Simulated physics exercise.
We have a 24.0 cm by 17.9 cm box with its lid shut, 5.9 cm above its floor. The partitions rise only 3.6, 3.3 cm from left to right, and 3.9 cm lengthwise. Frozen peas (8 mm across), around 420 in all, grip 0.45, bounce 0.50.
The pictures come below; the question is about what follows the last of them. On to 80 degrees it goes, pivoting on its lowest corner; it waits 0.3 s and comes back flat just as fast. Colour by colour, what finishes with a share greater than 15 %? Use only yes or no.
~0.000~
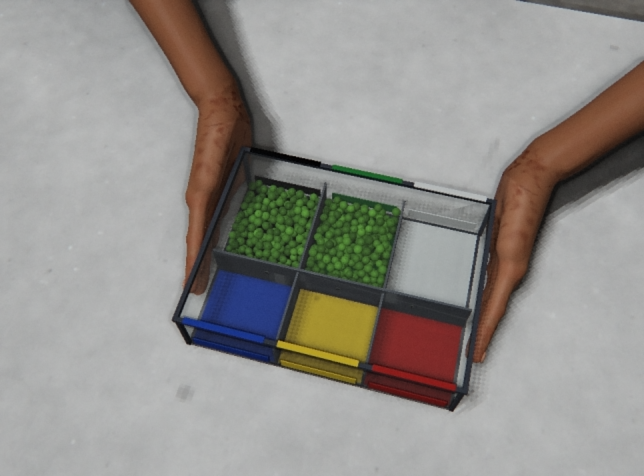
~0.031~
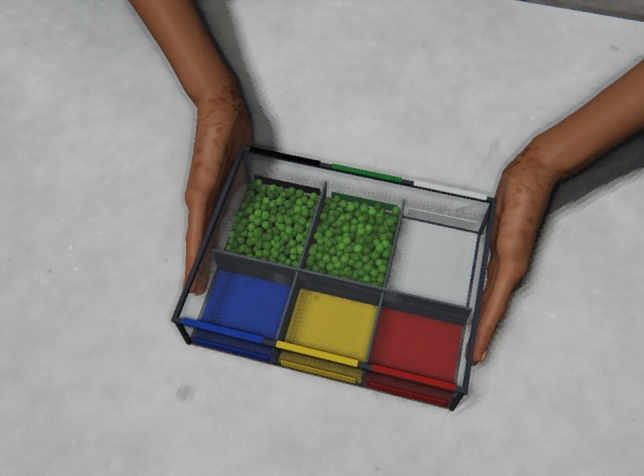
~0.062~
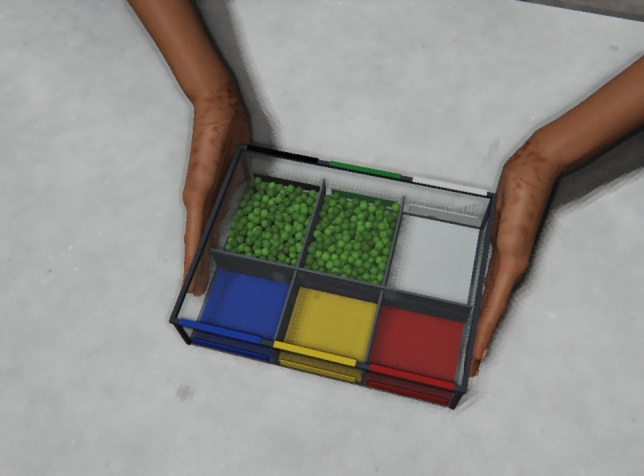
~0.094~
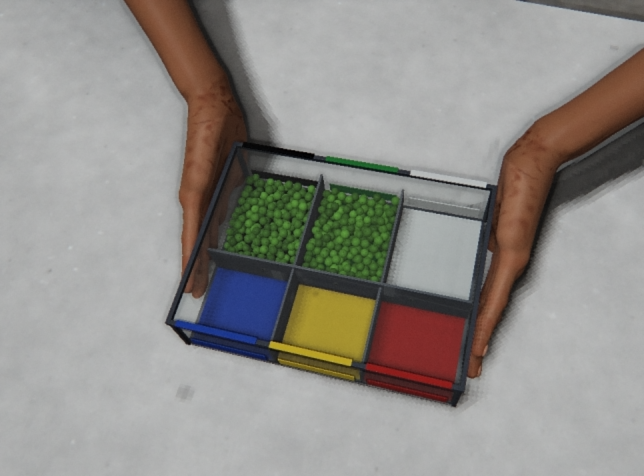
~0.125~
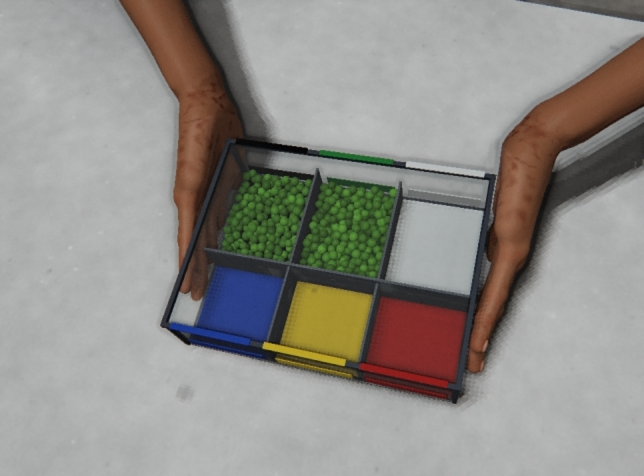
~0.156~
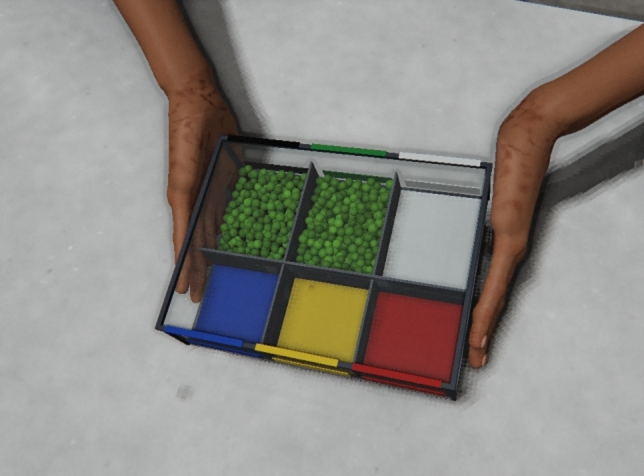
Red compartment: No; blue compartment: Yes; green compartment: Yes; yellow compartment: No; white compartment: No; black compartment: Yes.
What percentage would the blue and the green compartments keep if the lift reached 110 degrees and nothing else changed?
With that change you'd see blue at 60 % and green at 0 %.
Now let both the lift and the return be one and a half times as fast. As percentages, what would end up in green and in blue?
In per cent, green gets 15 and blue gets 35.
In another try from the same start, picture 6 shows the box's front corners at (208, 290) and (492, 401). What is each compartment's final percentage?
Red 15; blue 0; green 25; yellow 0; white 50; black 10.
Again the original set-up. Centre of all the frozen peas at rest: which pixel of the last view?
Est. centre at rest: (261, 263) px.
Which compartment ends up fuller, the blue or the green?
The blue compartment.
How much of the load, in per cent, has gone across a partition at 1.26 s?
Close to 40 per cent, I reckon.
Then, at 0.82 s, tilt 80 degrees; blue 15 %, green 35 %, black 50 %.
Then, at 1.26 s, tilt 46 degrees; blue 35 %, green 25 %, black 40 %.
After 1.78 s, tilt 0 degrees; blue 35 %, green 25 %, black 40 %.
In the end, at 2.4 s, red 0 %, blue 35 %, green 25 %, yellow 0 %, white 0 %, black 40 %.
